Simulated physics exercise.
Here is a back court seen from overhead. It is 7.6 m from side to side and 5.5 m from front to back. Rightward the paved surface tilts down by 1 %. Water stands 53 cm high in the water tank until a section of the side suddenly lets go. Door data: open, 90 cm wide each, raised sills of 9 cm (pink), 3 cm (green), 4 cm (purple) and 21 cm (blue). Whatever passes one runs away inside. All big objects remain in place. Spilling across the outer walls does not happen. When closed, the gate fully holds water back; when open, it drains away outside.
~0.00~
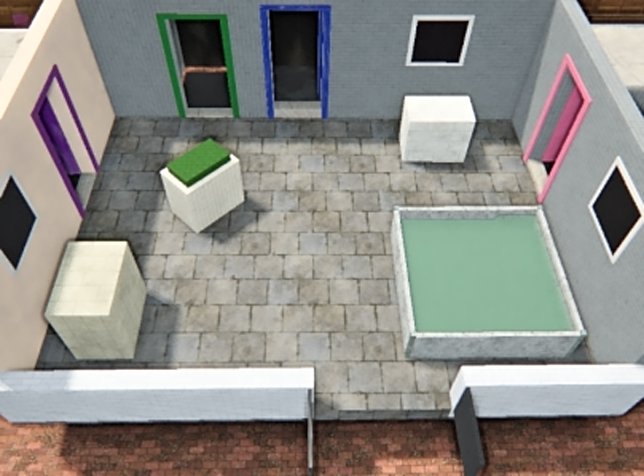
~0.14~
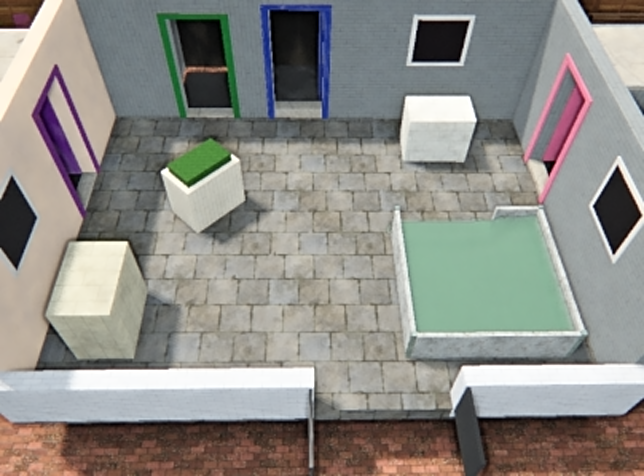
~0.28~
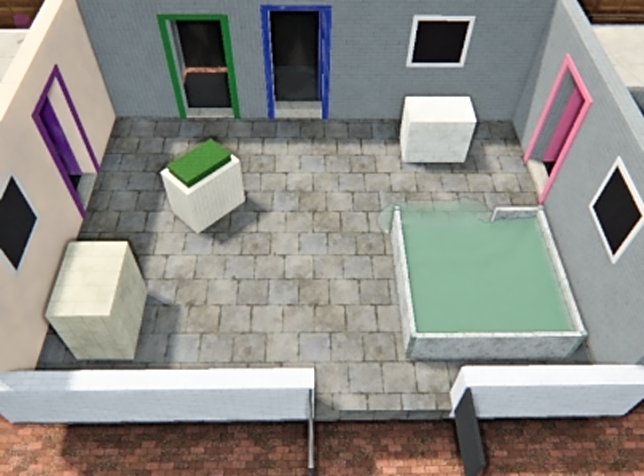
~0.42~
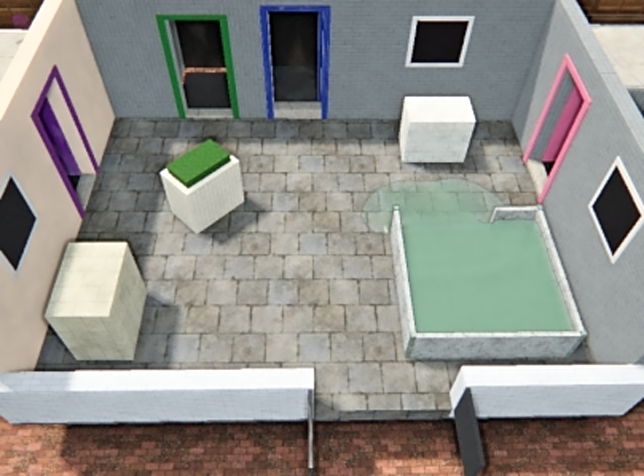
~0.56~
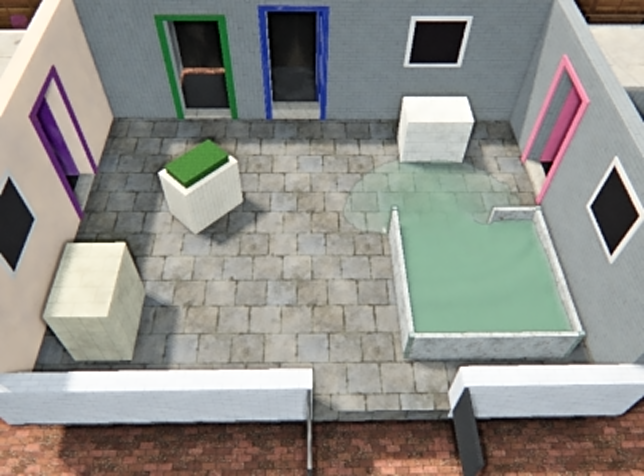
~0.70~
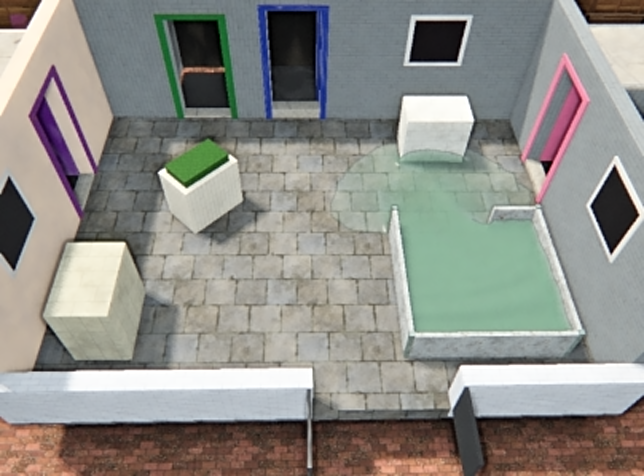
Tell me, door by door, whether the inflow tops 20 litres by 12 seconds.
At the pink door it tops it; at the green door it tops it; at the purple door it tops it; at the blue door it falls short.
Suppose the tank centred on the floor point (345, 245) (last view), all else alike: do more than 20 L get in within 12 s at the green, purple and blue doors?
Lab note: Vs limit, green door limit broken; purple door limit broken; blue door limit broken.
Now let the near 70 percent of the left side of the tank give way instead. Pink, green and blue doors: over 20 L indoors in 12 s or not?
Note: Pink short of the mark, green beyond the mark, blue short of the mark.
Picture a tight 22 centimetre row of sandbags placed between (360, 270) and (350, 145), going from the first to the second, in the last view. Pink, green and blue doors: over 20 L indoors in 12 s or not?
So then pink is beyond it, green is inside it and blue is inside it.
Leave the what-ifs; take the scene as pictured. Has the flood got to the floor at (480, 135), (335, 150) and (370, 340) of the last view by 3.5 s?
First spot soaked, second soaked, third bone dry.
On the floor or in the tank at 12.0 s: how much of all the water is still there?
I'd put it at some 84 percent still there.
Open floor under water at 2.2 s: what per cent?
I'd say around 30 %.
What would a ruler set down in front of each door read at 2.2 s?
Door by door, in cm: Pink reads 18, green reads 1, purple reads 0, blue reads 19.
After 1.4 s water covers 20 % of the floor and is deepest (38 cm) near (426, 168); pink door 5 cm at the sill, 0 L in, green door not reached, purple door not reached, blue door not reached.
After 2.2 s water covers 30 % of the floor and is deepest (34 cm) near (426, 168); pink door 18 cm at the sill, 14 L in, green door not reached, purple door not reached, blue door 19 cm at the sill, 0 L in.
After 3.5 s water covers 45 % of the floor and is deepest (22 cm) near (523, 161); pink door 19 cm at the sill, 80 L in, green door 8 cm at the sill, 7 L in, purple door not reached, blue door 15 cm at the sill, 0 L in.
After 7.0 s water covers 70 % of the floor and is deepest (14 cm) near (528, 176); pink door 14 cm at the sill, 165 L in, green door 7 cm at the sill, 30 L in, purple door 8 cm at the sill, 32 L in, blue door 7 cm at the sill, 0 L in.
After 12.0 s water covers 100 % of the floor and is deepest (10 cm) near (602, 389); pink door 8 cm at the sill, 181 L in, green door 5 cm at the sill, 80 L in, purple door 4 cm at the sill, 53 L in, blue door 6 cm at the sill, 0 L in.
